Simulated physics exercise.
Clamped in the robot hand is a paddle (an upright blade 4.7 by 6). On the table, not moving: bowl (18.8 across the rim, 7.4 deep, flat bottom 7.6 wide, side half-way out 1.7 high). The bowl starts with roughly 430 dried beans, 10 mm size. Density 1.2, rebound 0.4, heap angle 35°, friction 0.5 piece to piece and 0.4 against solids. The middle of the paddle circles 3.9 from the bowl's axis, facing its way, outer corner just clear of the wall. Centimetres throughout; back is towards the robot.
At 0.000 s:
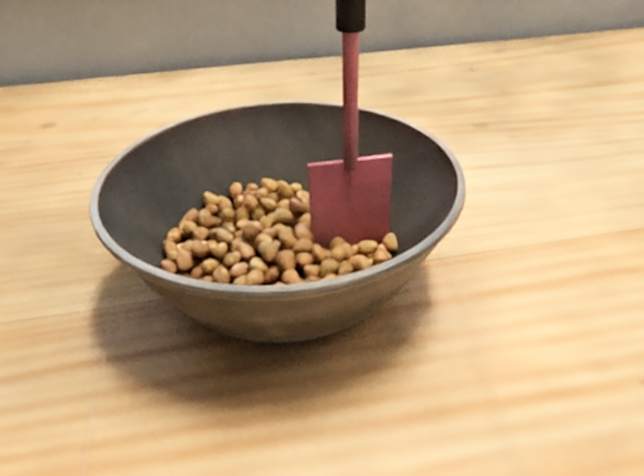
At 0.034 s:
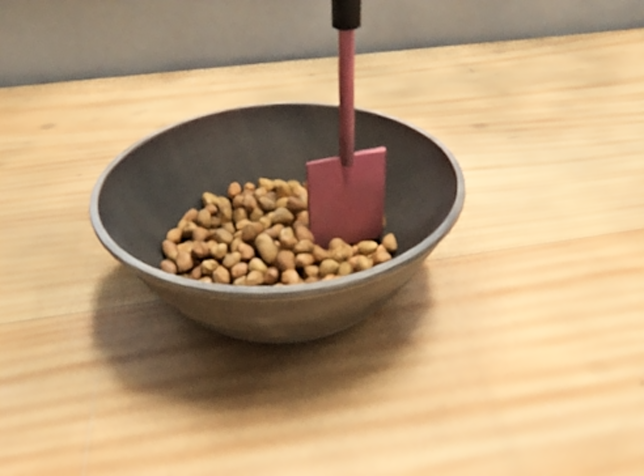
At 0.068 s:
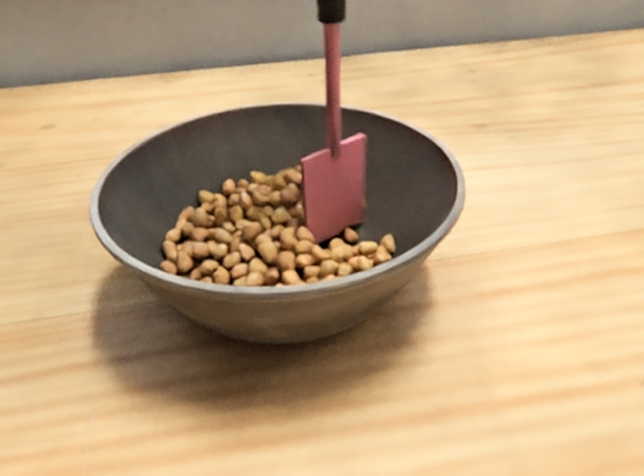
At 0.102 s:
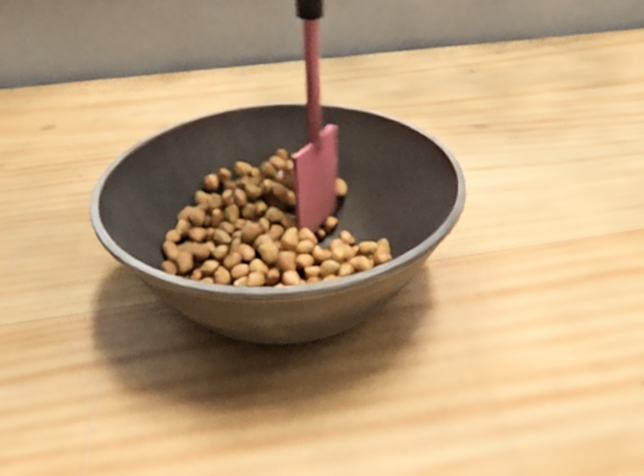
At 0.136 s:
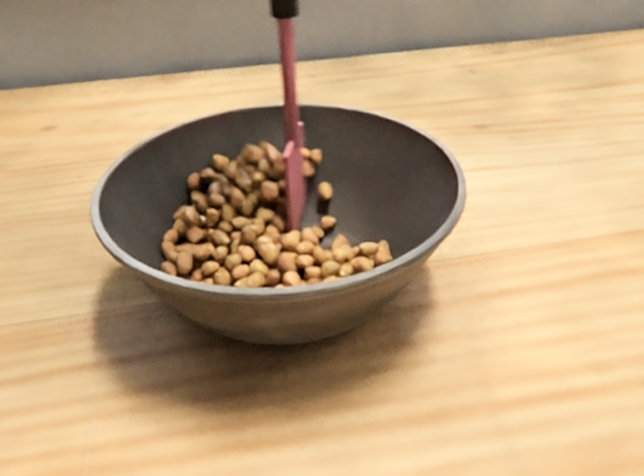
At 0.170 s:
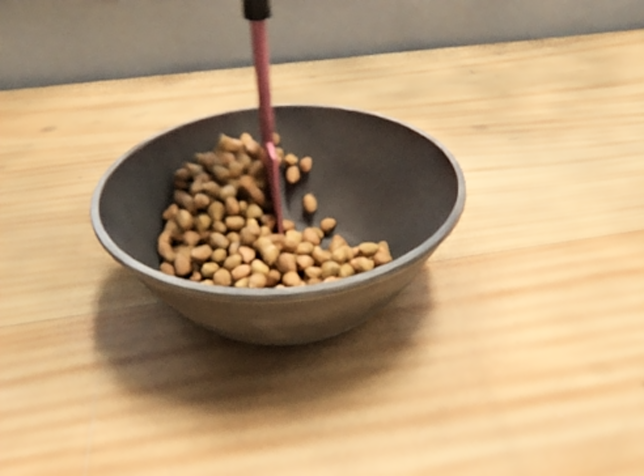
A dark bowl of brown beans sitting on a wooden table as a pink paddle sweeps leftward, turning edge-on and pushing beans up.
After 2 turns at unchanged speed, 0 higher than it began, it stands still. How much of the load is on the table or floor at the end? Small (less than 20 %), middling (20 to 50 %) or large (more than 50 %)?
A small share, less than 20 %, ends on the table or floor.
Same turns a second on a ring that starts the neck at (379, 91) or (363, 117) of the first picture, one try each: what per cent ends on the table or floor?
Some 0 and 10 per cent.
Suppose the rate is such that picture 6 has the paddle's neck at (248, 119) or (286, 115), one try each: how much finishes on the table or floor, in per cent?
About 10 and 5 per cent.
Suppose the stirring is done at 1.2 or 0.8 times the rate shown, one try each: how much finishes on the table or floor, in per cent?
About 10 and 5 per cent.
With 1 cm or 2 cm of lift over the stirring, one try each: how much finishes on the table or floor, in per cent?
Some 0 and 0 per cent.
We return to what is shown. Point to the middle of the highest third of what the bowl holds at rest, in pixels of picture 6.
At about (345, 192).
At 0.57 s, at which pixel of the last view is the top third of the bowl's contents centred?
Near (383, 195).
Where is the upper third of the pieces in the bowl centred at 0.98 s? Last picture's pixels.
Around (244, 278).
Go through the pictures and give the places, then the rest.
In the first frame, paddle neck at (350, 135), 0° round; upper third of the load around (265, 246), from x 170 to 390, top at y 185; 430 in the bowl.
In the second frame, paddle neck at (347, 131), 9° round; upper third of the load around (265, 245), from x 170 to 390, top at y 185.
In the third frame, paddle neck at (333, 122), 29° round; upper third of the load around (271, 230), from x 170 to 390, top at y 175.
In the fourth frame, paddle neck at (314, 116), 50° round; upper third of the load around (267, 217), from x 170 to 390, top at y 155.
In the fifth frame, paddle neck at (291, 114), 71° round; upper third of the load around (253, 213), from x 170 to 395, top at y 145.
In the sixth frame, paddle neck at (266, 116), 92° round; upper third of the load around (233, 207), from x 165 to 395, top at y 140; 430 in the bowl.
After 0.57 s, 338° round, highest piece 8 above the table; 426 in the bowl, 2 on the table or floor, 2 in flight or on the tool.
After 0.98 s, 225° round, highest piece 9 above the table; 420 in the bowl, 7 on the table or floor, 3 in flight or on the tool.
After 1.38 s, 0° round, highest piece 7 above the table; 416 in the bowl, 14 on the table or floor.
After 2.08 s, 0° round, highest piece 7 above the table; 416 in the bowl, 14 on the table or floor.
At rest, 416 in the bowl, 14 on the table or floor. That is 3 % on the table or floor.
